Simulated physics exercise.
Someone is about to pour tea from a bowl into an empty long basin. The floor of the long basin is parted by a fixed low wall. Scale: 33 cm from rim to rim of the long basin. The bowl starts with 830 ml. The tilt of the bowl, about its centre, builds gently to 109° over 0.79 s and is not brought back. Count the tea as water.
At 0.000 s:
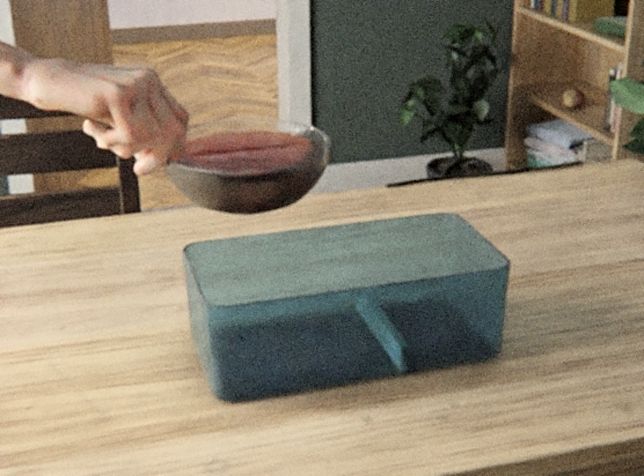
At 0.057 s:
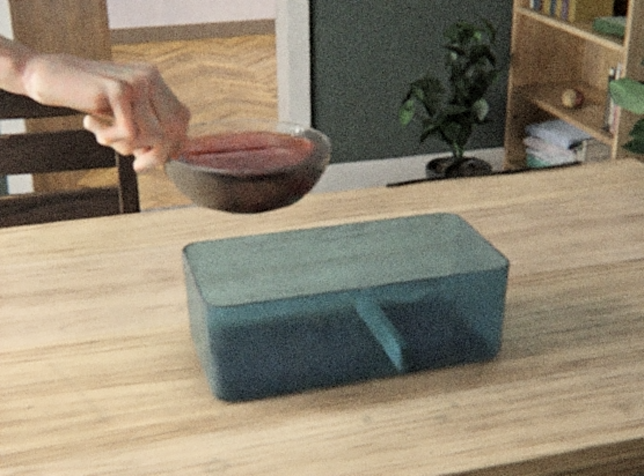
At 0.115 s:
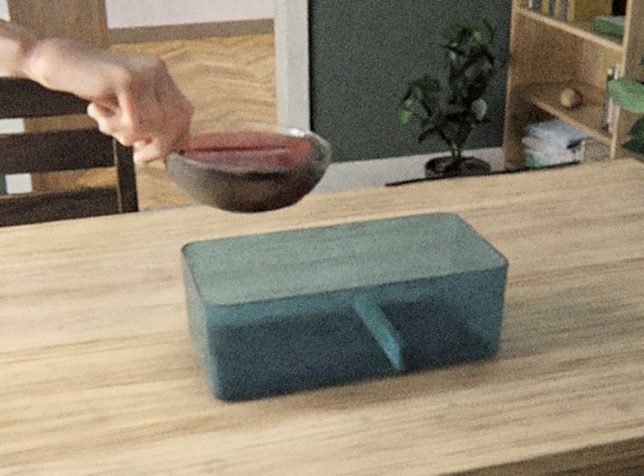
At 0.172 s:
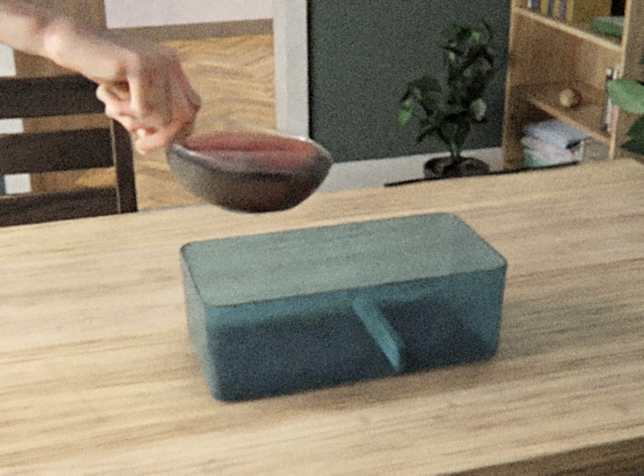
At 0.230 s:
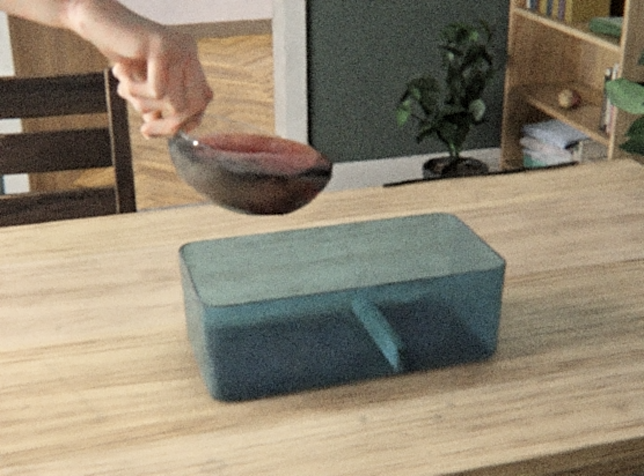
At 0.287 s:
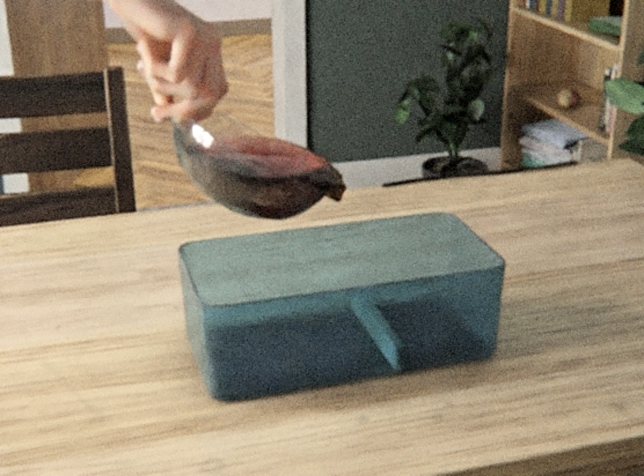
A hand tilts a glass bowl of reddish liquid rightward above a blue divided basin.
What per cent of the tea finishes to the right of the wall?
Roughly 37 per cent is past the wall.
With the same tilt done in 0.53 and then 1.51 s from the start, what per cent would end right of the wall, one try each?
In turn about 35 and 50 per cent.
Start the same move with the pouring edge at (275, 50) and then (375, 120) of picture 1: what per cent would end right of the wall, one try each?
First 20, then 55 per cent.
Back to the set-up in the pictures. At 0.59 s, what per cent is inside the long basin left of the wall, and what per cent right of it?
Some 50 per cent left and 36 right.
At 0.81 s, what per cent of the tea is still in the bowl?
Some 0 per cent.
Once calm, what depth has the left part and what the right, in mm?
Left about 16 mm, right about 18 mm.
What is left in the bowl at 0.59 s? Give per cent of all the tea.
About 4 per cent.
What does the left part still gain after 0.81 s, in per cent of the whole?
Near 3 in a hundred.
Then, 0.59 s in, the tilt is 92° and 4 per cent is still to pour, 49 is left of the wall and 35 right of it.
Then, 0.81 s in, the tilt is 109° and 0 per cent is still to pour, 57 is left of the wall and 37 right of it.
Then, 1.04 s in, the tilt is 109° and 0 per cent is still to pour, 60 is left of the wall and 37 right of it.
Then, 1.29 s in, the tilt is 109° and 0 per cent is still to pour, 60 is left of the wall and 37 right of it.
Finally, 60 per cent lies left of the wall, 37 right of it and 3 outside.
